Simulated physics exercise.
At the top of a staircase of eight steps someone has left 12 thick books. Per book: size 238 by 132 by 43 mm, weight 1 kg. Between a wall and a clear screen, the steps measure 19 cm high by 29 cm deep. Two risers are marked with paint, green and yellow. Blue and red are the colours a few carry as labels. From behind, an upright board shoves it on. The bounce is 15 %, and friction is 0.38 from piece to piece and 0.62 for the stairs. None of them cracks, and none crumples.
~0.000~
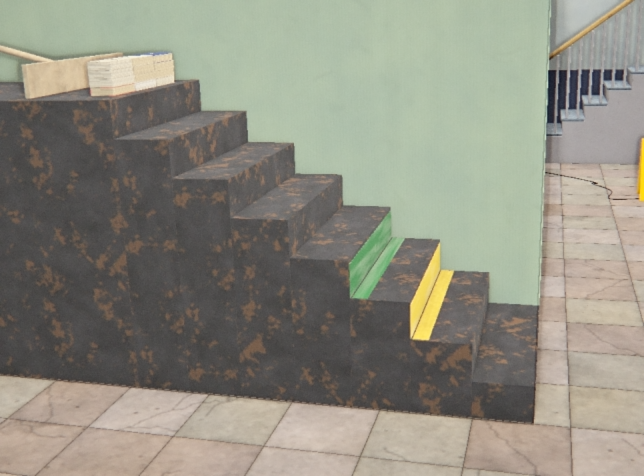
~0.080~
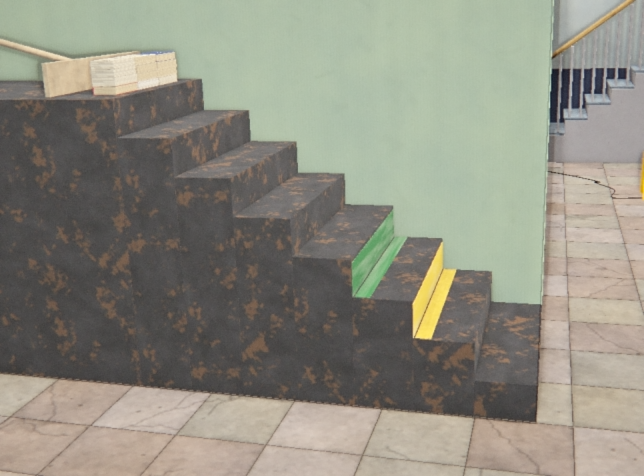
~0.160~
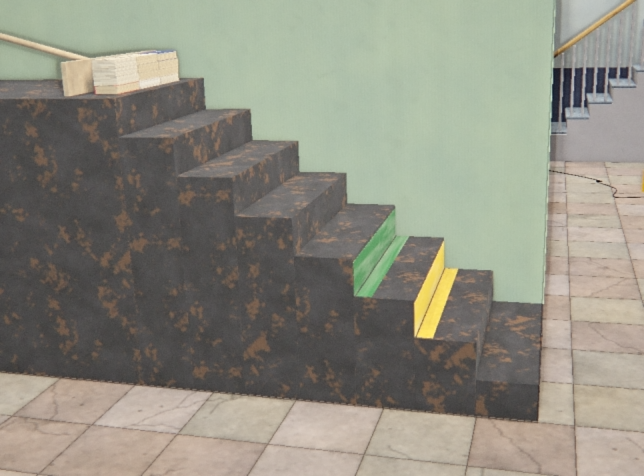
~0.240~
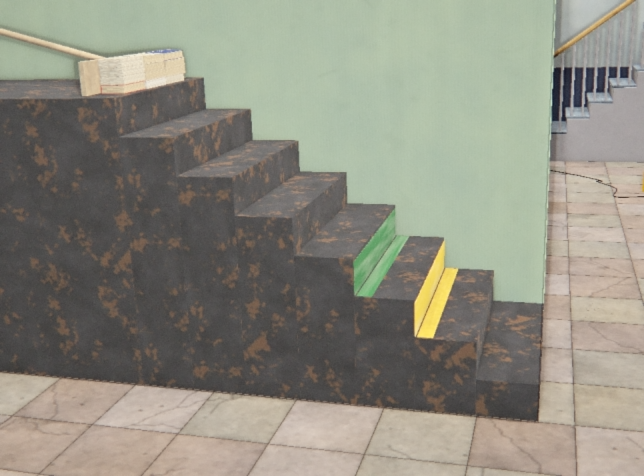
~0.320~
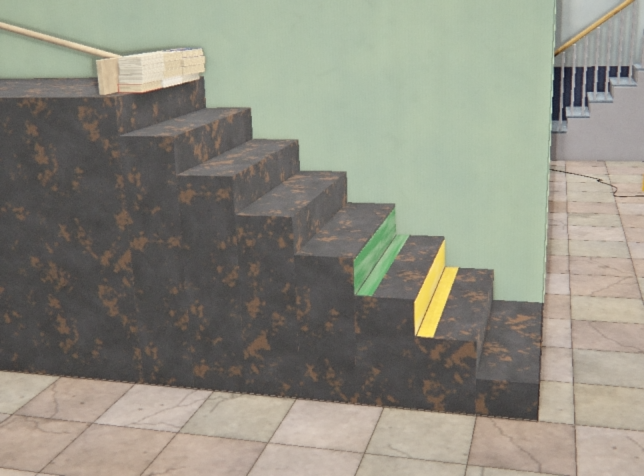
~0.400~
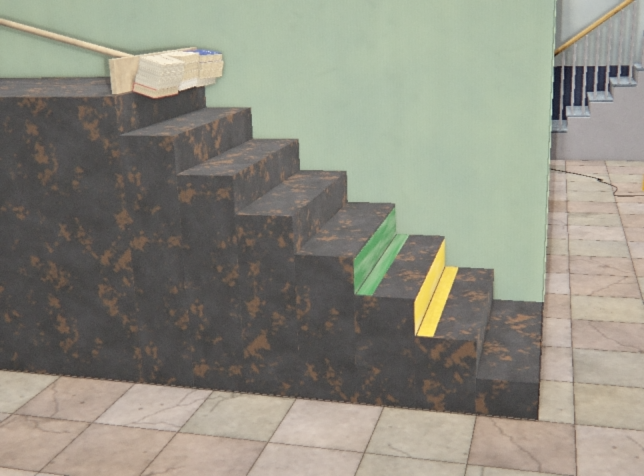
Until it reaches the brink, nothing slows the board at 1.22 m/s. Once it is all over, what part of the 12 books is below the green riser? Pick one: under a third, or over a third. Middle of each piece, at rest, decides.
Under a third.
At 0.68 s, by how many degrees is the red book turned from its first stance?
At that moment, roughly 30 degrees.
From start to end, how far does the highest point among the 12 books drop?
About 32 cm.
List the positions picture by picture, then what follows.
In the first frame (places mark the middle of the side facing us), board (25, 72) 47 cm from the edge; green riser, near end, (364, 292); yellow riser, near end, (424, 332); blue book (164, 58); red book (125, 90); nothing disturbed.
In the second frame, board (45, 70) 37 cm from the edge; blue book (167, 57).
In the third frame, board (64, 69) 28 cm from the edge; red book (129, 88).
In the fourth frame, board (81, 69) 18 cm from the edge; blue book (174, 55) shifted 37 mm; red book (135, 87) shifted 35 mm; 12 disturbed, none below the green riser.
In the fifth frame, board (99, 67) 8 cm from the edge; blue book (193, 53) shifted 15 cm; red book (152, 86) shifted 13 cm; 12 disturbed, none below the green riser.
In the sixth frame, board (112, 67) 12 mm from the edge; green riser, near end, (369, 288); yellow riser, near end, (428, 329); blue book (213, 58) leaning 9°, 16 mm lower; red book (167, 92) leaning 16°, 15 mm lower; steepest lean 17°, the book at (163, 60); 12 disturbed, none below the green riser.
After 0.48 s, none of the 12 books below the green riser, 12 disturbed; red book leaning 38°, 9 cm lower; blue book leaning 24°, 9 cm lower.
After 0.68 s, none of the 12 books below the green riser, 12 disturbed; blue book leaning 55°, 40 cm lower; red book leaning 32°, 16 cm lower.
After 0.98 s, none of the 12 books below the green riser, 12 disturbed; blue book upside down; red book 19 cm lower.
After 1.72 s, 2 of the 12 books below the green riser; blue book upside down; red book 19 cm lower.
By the end (2.3 s), 2 of the 12 books below the green riser; blue book upside down; red book 19 cm lower. That is 17 per cent. As the last picture would show them, middles, blue book near (373, 212), red book near (174, 123).
